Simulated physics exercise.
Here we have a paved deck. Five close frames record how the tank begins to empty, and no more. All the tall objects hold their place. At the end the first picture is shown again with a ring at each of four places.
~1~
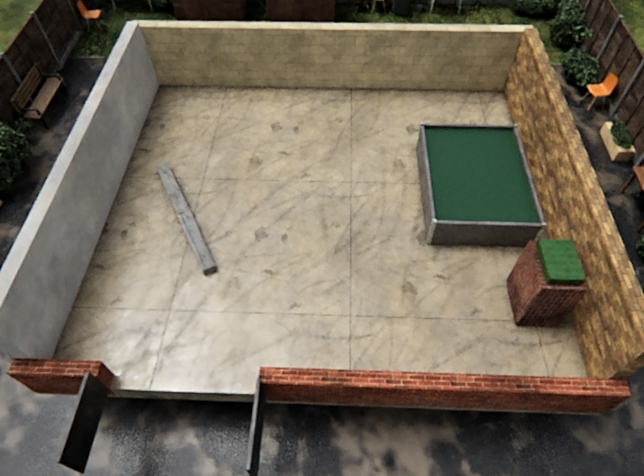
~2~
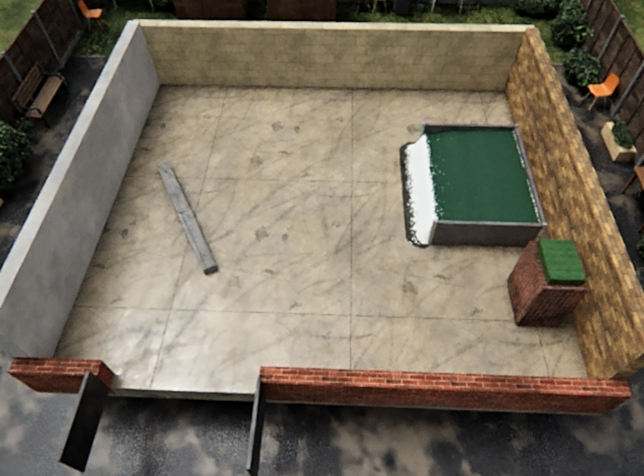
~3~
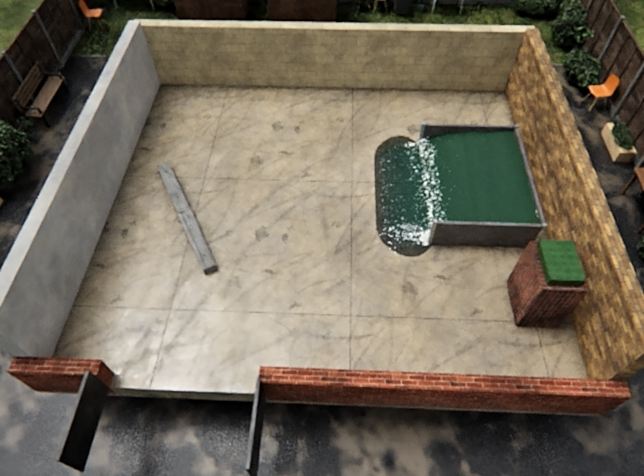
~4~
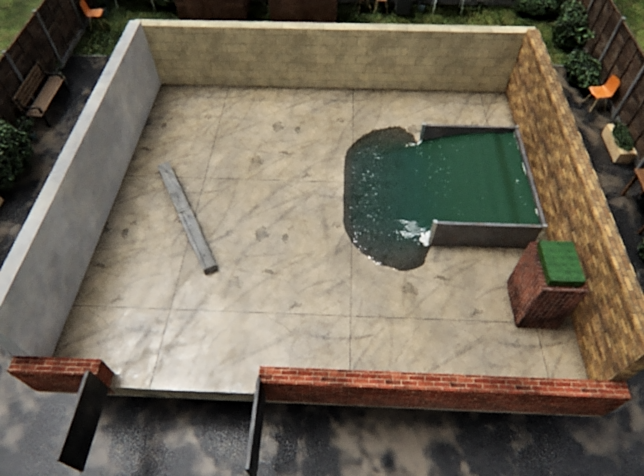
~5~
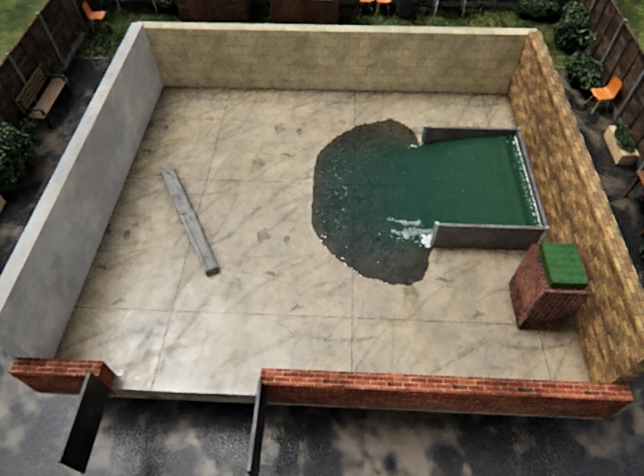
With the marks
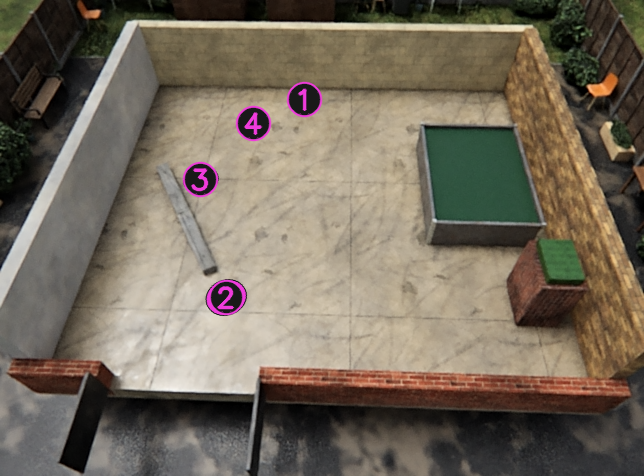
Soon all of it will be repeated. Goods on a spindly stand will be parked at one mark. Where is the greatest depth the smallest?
Use spot 2.
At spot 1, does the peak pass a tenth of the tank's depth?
Yes, clearly.
In magenta, 1 at (304, 99); 2 at (226, 297); 3 at (200, 179); 4 at (253, 123).
With 1, the water peaks at about 30 % of the depth that stood in the tank.
With 2, the water peaks at about 14 % of the depth that stood in the tank.
With 3, the water peaks at about 33 % of the depth that stood in the tank.
With 4, the water peaks at about 30 % of the depth that stood in the tank.
